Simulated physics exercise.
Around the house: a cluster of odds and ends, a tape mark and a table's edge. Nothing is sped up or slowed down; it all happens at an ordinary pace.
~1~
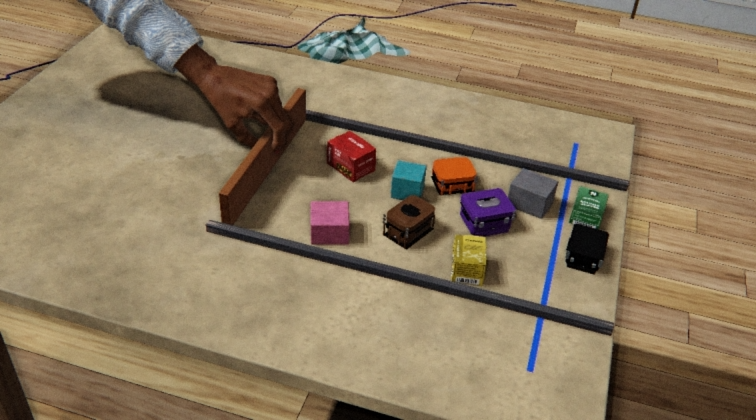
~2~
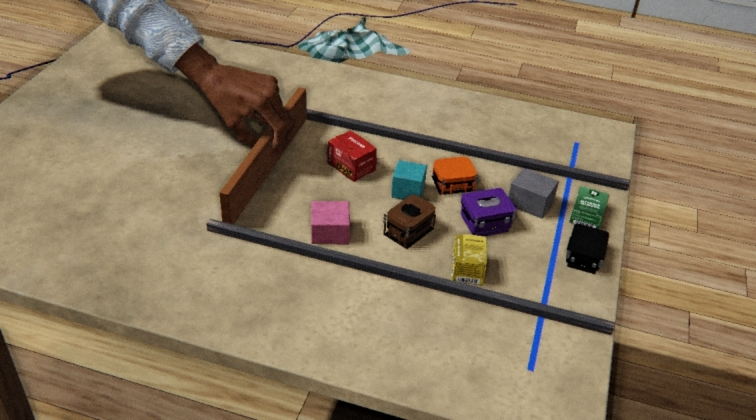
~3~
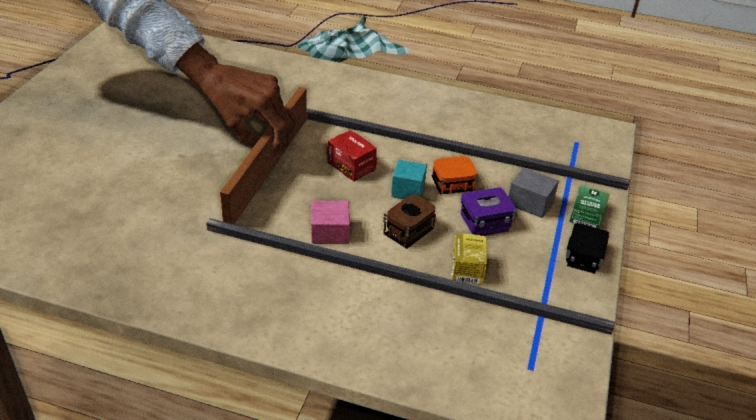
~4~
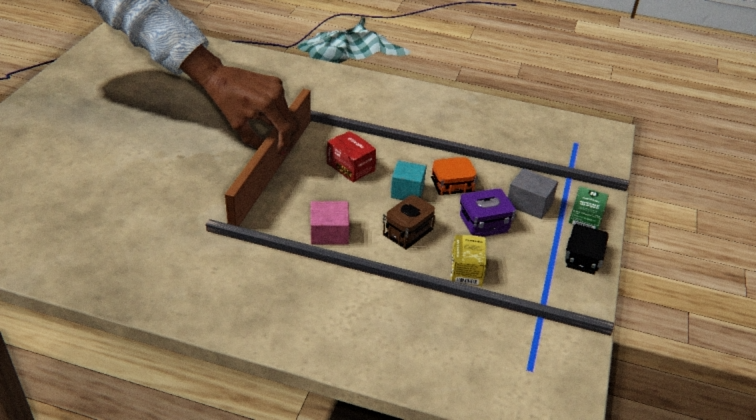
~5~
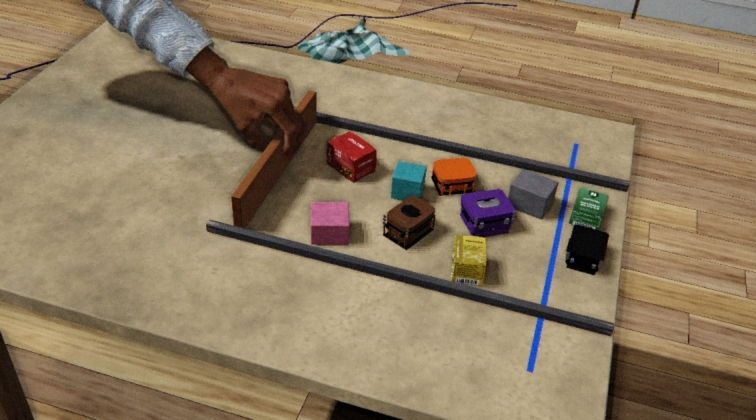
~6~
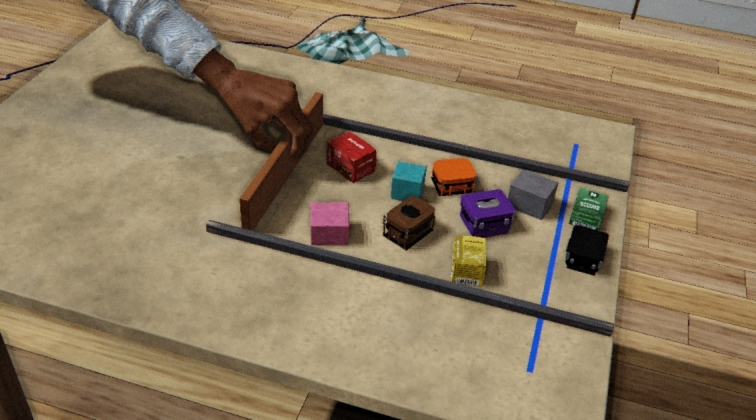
On a tabletop set over a wooden floor, a hand held a brown board upright and slid it slightly right toward colorful little boxes and cases between two dark rails, while those stayed still.
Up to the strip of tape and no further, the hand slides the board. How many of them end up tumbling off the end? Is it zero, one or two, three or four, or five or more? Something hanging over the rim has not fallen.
Well, what drops off the end works out to three or four of them.
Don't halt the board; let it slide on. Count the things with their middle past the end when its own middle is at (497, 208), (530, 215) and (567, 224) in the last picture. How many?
1, 2 and 4.
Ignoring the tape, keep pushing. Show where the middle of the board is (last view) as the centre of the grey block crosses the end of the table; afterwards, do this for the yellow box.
Roughly (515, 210); for the second one, roughly (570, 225).
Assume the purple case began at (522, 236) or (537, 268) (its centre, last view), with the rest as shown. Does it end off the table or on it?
Order of tries: On, off.
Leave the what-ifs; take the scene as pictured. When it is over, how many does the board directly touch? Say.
4 in contact.
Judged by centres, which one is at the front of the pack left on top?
Orange case.
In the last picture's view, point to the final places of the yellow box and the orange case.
Near (606, 295) and (628, 219).
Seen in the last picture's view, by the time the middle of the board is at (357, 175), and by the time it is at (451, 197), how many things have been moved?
The counts are 3 and 9.
A little later, none off yet; black case at rest near (586, 251); green box at rest near (589, 209); grey block at rest near (532, 194).
Next, none off yet; black case at rest near (586, 251); green box shifted about its own width near (616, 215); grey block shifted about its own width near (581, 205).
When it is over, the number that fall off is three or four; down, grey block, green box and black case.
